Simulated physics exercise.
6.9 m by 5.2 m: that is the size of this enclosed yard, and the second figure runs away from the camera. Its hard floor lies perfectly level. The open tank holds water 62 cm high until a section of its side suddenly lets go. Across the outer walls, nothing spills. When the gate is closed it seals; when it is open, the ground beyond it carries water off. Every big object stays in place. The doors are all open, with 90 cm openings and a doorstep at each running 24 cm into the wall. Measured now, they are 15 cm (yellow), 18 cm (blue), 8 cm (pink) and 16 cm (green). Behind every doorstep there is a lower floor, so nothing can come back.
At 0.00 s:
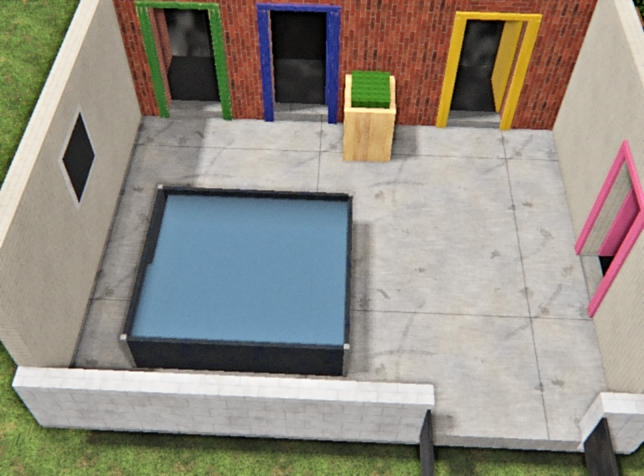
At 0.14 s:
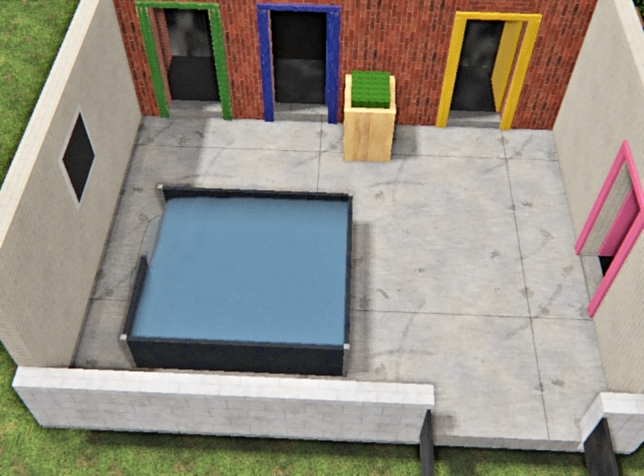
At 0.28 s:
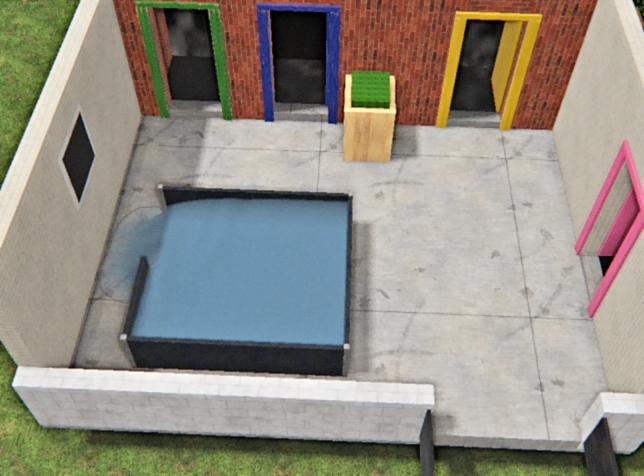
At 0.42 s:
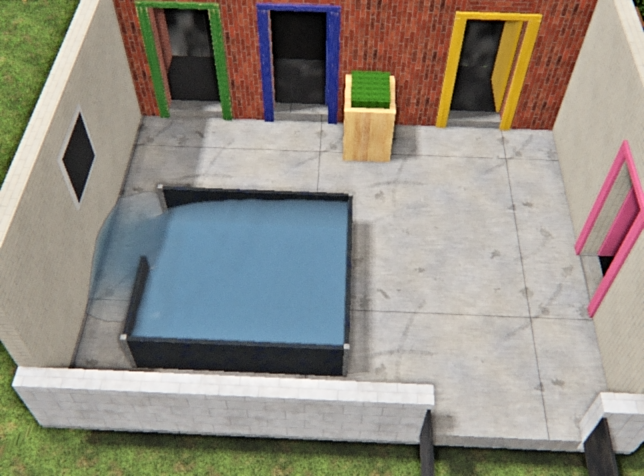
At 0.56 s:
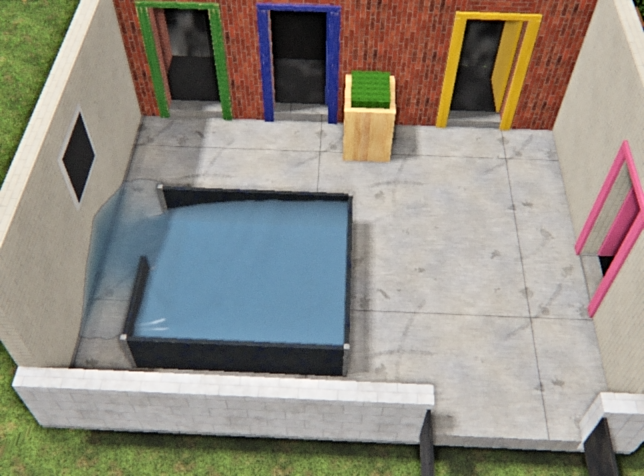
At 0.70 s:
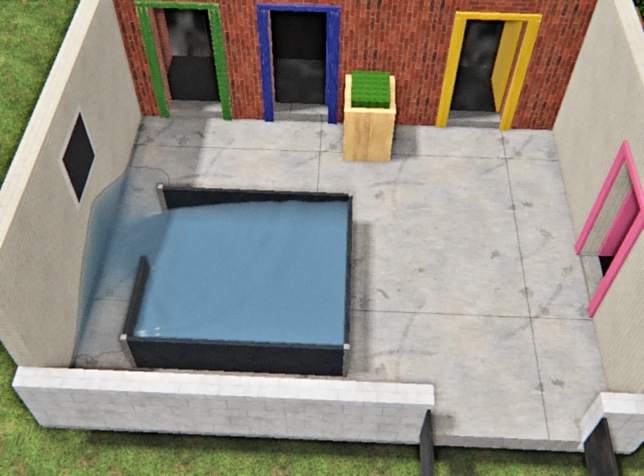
The clip shows a walled yard with coloured doorways and a dark-sided tank of still blue water; a gap opens in the tank's left side, and water pours through, spreading across the grey floor and along the left wall.
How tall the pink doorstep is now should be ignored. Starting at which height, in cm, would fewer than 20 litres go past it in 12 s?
Starting at roughly 7.5 cm.
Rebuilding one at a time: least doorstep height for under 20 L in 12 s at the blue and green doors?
You'd want about 15 centimetres at blue and about 29 centimetres at green.
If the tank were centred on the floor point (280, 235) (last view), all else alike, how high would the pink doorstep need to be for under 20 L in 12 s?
Close to 8.5 cm would do it.
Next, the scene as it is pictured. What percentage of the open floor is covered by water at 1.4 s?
Some 15 per cent of it.
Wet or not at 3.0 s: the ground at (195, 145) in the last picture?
At that moment it's submerged.
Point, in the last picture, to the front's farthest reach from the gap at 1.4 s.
The farthest wet point sits near (141, 121) in the last view.
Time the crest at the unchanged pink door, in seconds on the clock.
I'd guess close to 9.0 seconds.
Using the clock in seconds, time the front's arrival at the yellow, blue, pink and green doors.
Yellow = 3.4 s, blue = 2.0 s, pink = 5.0 s, green = 1.4 s.
After 1.4 s water covers 15 % of the floor, deepest (52 cm) near (119, 240); it has not reached the pink door.
After 3.0 s water covers 35 % of the floor, deepest (39 cm) near (61, 399); it has not reached the pink door.
After 12.0 s water covers 95 % of the floor, deepest (15 cm) near (61, 399); 10 cm at the pink door, 14 litres in over its 8 cm doorstep.
At the pink door as built, the water arrived by 4.8 s and peaked near 12 cm at 9.0 s.
Run again over the same 12 s with other heights there, 41 litres in over 6 cm, 5 litres over 9.5 cm. The limit of 20 litres is kept from about 7.5 cm up.
